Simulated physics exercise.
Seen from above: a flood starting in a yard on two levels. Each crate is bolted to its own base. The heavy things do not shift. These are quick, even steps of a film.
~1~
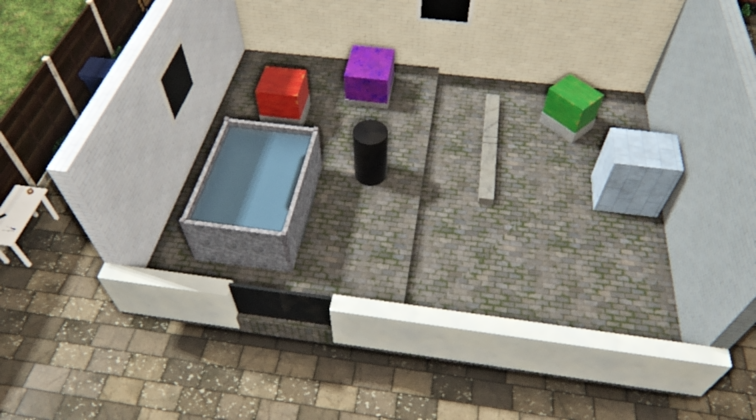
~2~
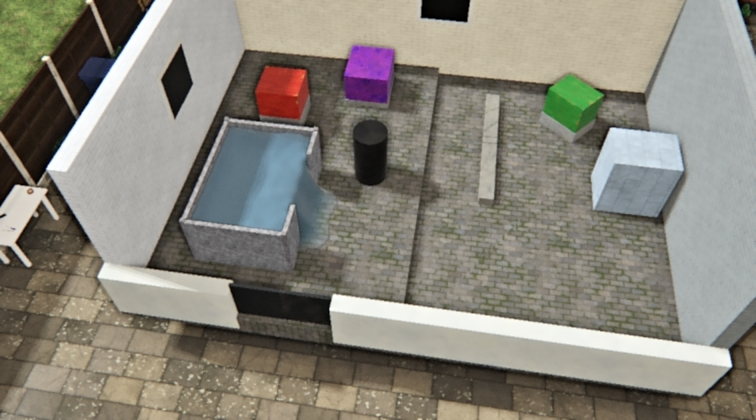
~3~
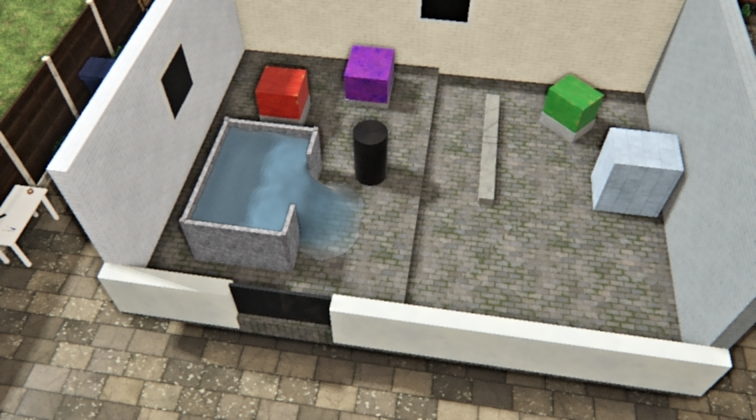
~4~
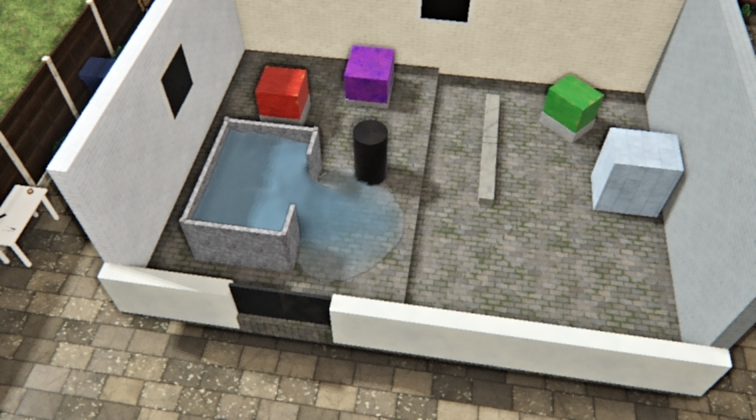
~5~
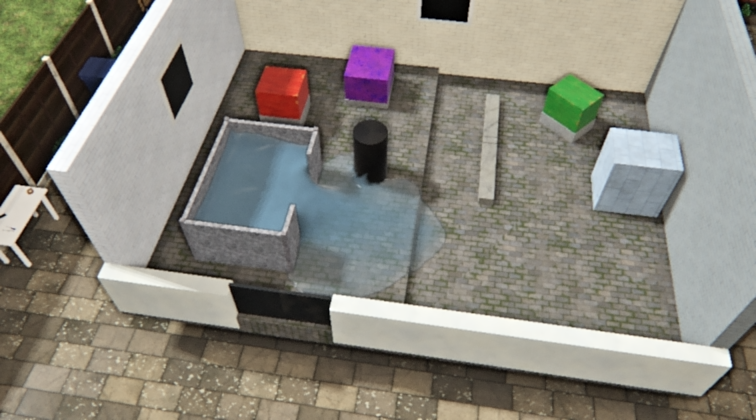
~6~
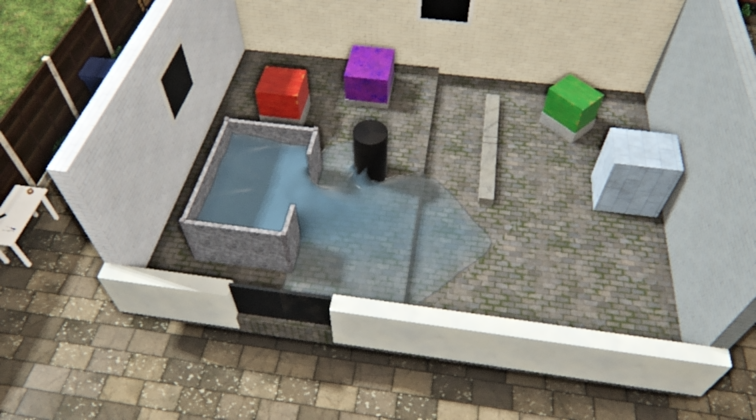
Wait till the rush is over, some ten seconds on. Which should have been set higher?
The purple crate escapes dry; the red crate escapes dry; the green crate escapes dry.
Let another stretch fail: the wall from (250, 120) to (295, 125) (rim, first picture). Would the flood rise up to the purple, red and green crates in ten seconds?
In short: Purple crate ends up wet, red crate is soaked, green crate is safe.
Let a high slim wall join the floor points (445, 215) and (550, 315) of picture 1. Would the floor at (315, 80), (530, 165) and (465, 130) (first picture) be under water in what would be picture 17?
One after the other: Clear, under water, wet.
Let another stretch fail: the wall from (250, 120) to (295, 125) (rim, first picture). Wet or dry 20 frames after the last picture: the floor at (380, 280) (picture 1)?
There: No water.
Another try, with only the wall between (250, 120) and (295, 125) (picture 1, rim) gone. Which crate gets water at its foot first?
I say the crate marked red.
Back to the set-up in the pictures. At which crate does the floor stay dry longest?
That is the one in green.
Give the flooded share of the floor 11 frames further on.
Near 55 in a hundred.
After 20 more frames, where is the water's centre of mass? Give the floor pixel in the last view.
Near (454, 234).
A moment on, water covers 40 % of the floor; the purple crate water round its plinth, the red crate not reached, the green crate not reached.
Next, water covers 55 % of the floor; the purple crate water round its plinth, the red crate water round its plinth, the green crate water round its plinth.
Then, water covers 60 % of the floor; the purple crate water round its plinth, the red crate water round its plinth, the green crate water round its plinth.
Later, water covers 70 % of the floor; the purple crate water round its plinth, the red crate water round its plinth, the green crate water round its plinth.
In the end, water covers 75 % of the floor; the purple crate stayed above the water, the red crate stayed above the water, the green crate stayed above the water.
